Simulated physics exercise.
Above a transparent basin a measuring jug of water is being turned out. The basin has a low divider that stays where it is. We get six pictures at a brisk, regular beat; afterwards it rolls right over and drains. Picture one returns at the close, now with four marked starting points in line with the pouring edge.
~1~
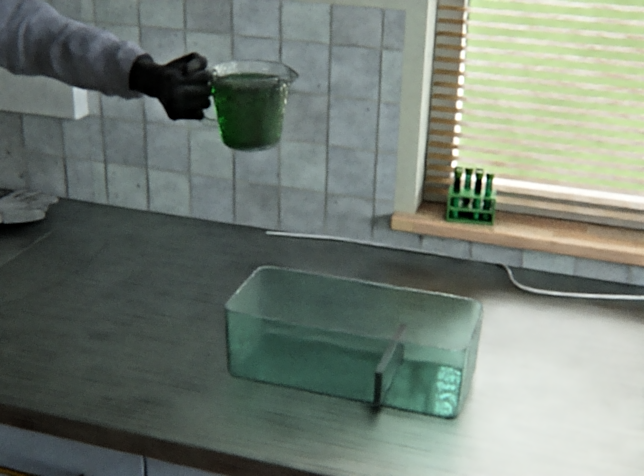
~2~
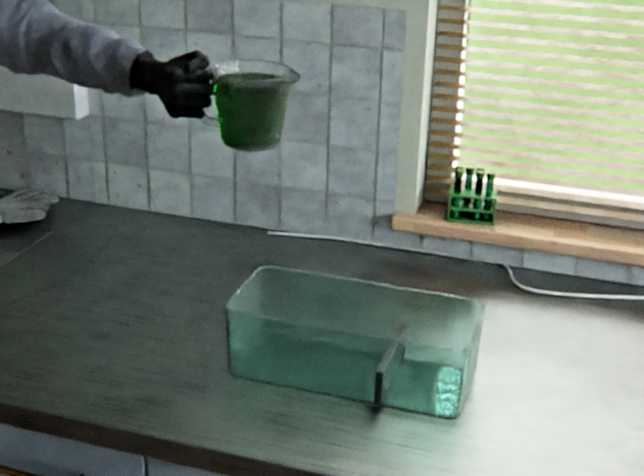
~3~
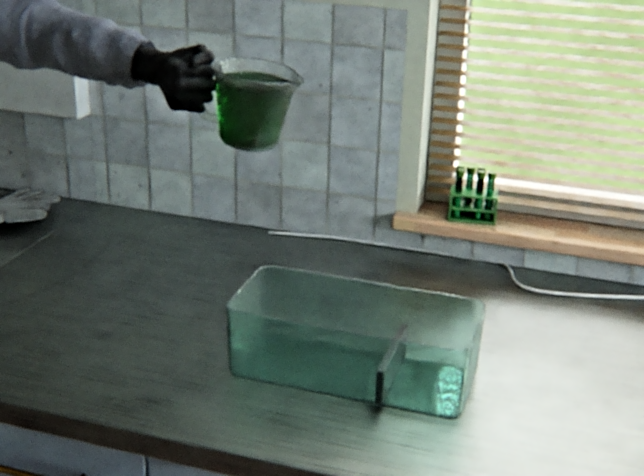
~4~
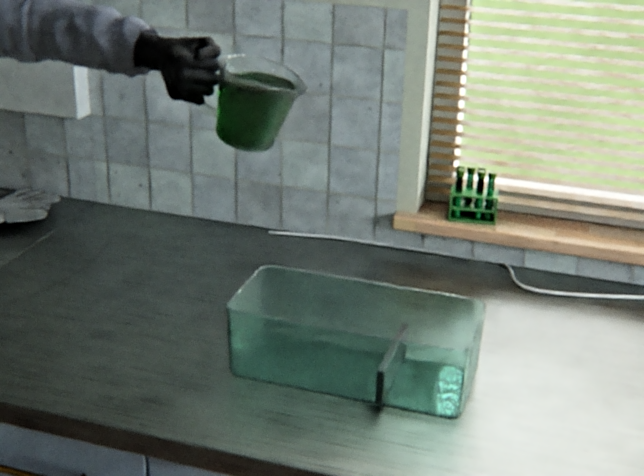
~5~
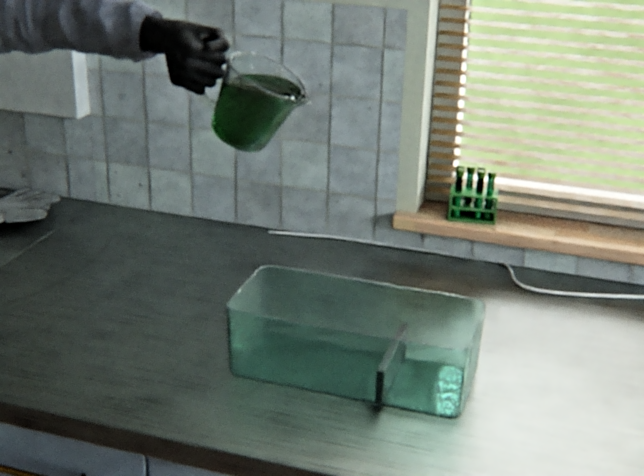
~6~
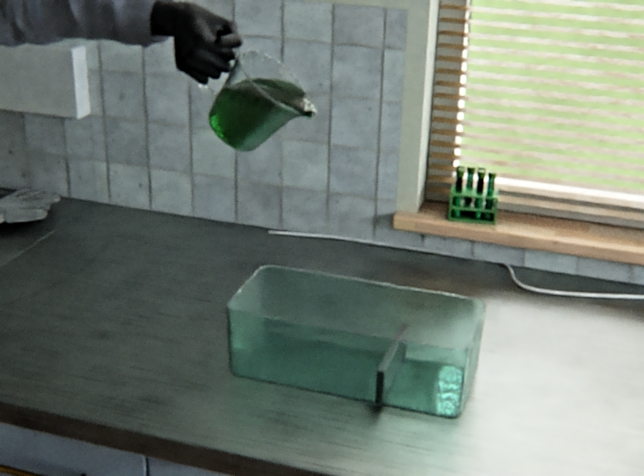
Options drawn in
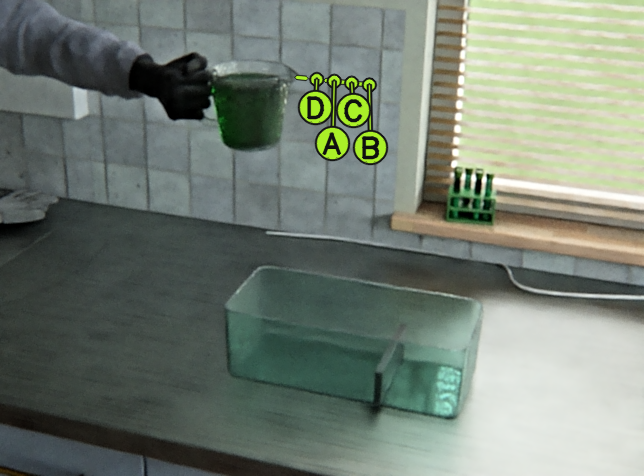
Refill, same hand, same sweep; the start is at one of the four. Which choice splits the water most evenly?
A works best here.
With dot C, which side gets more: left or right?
The right one.
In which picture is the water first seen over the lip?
In picture 6.
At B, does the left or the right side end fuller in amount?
More ends on the right.
On the marked copy, A at (334, 81); B at (369, 85); C at (351, 83); D at (316, 79).
If A is chosen, about 50 % ends left of the wall and 44 % right of it; 6 % is lost outside.
If B is chosen, about 12 % ends left of the wall and 81 % right of it; 7 % is lost outside.
If C is chosen, about 11 % ends left of the wall and 83 % right of it; 5 % is lost outside.
If D is chosen, about 85 % ends left of the wall and 6 % right of it; 9 % is lost outside.
